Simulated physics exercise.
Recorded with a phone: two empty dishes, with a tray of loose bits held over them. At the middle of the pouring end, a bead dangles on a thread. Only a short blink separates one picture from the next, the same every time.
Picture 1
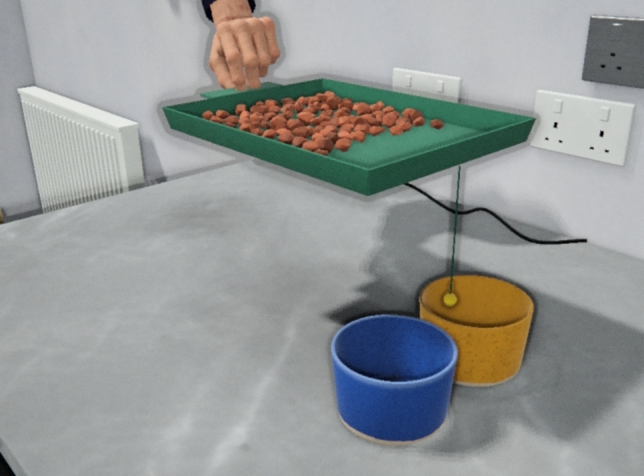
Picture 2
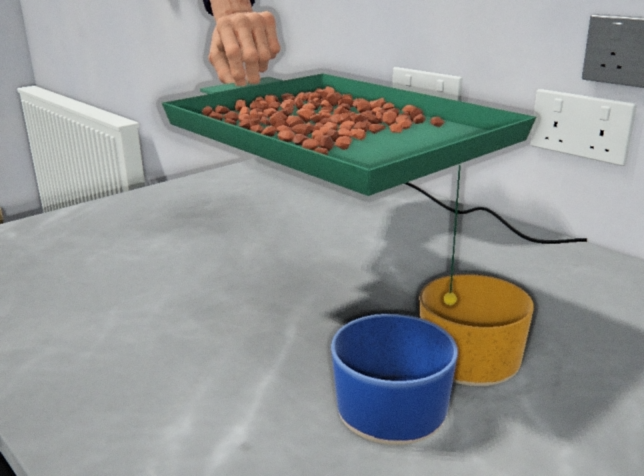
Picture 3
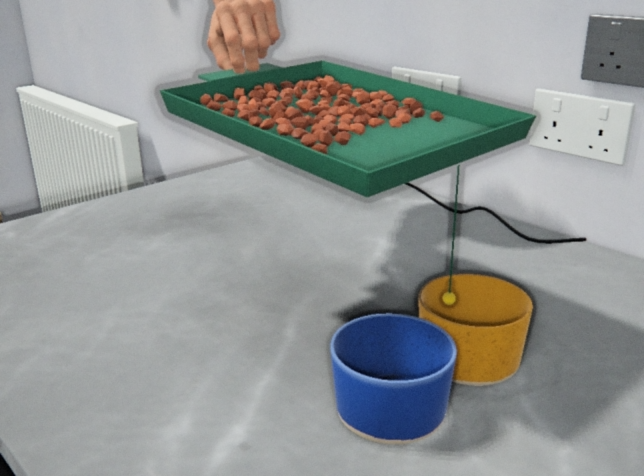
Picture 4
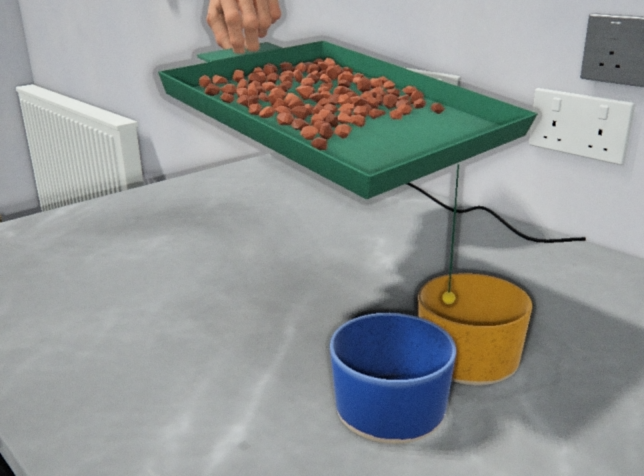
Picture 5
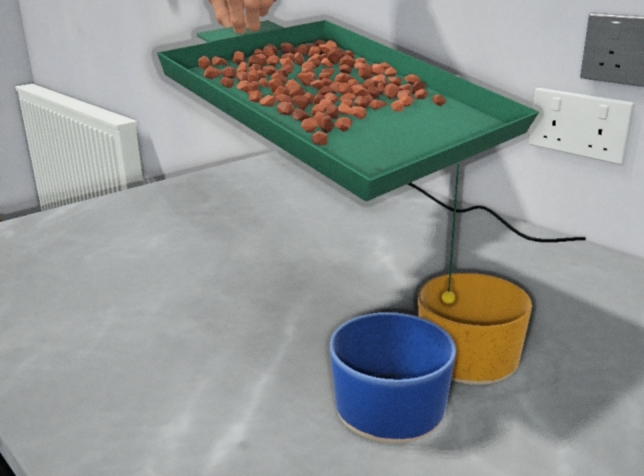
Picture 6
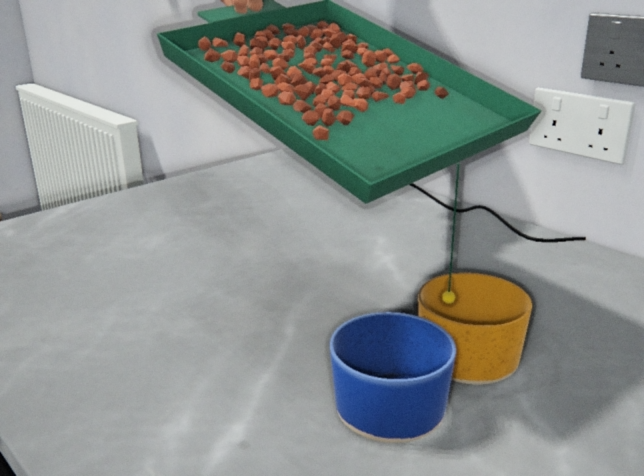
On a grey tabletop beside a pale wall with sockets and a white radiator, the view looks slightly down from a camera that stays still. A hand at the upper left holds a green tray of reddish-brown bits above a blue dish and a yellow one behind it, with a yellow bead hanging on a thread. The hand raises the tray's far end, steepening its slope towards the near corner, while the bits stay bunched near the raised end.
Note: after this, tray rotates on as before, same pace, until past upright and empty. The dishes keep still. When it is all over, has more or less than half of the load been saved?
Less than half.
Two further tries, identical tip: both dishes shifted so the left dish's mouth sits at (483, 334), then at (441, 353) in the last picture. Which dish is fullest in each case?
In the first try it's the one on the left, and in the second it's the one on the left.
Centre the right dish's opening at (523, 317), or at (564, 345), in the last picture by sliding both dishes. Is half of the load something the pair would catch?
Taking the tries in order: A major share, followed by a minor share.
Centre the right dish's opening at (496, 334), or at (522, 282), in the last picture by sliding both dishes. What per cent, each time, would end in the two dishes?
The first try yields 80% and the second yields 20%.
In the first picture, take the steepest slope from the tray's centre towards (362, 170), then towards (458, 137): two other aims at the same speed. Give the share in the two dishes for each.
60 % then 30 %, roughly.
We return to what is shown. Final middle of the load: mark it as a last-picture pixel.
Centre at rest, last view: Approx. (440, 439).
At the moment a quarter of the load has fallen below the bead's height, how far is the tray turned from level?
Somewhere near 75 degrees, I'd say.
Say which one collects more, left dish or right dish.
Once things settle, the left of the two ends up fuller.
Soon, tray tipped steeply; nearly all on the tray; a small part in the air.
A while on, tray tipped past a quarter turn; about a third on the tray; a small part in the left dish; about half outside both; a small part in the air.
Towards the end, tray tipped past a quarter turn; about a third in the left dish; about two thirds outside both.
Finally, tray tipped past a quarter turn; about a third in the left dish; none in the right dish; about two thirds outside both.
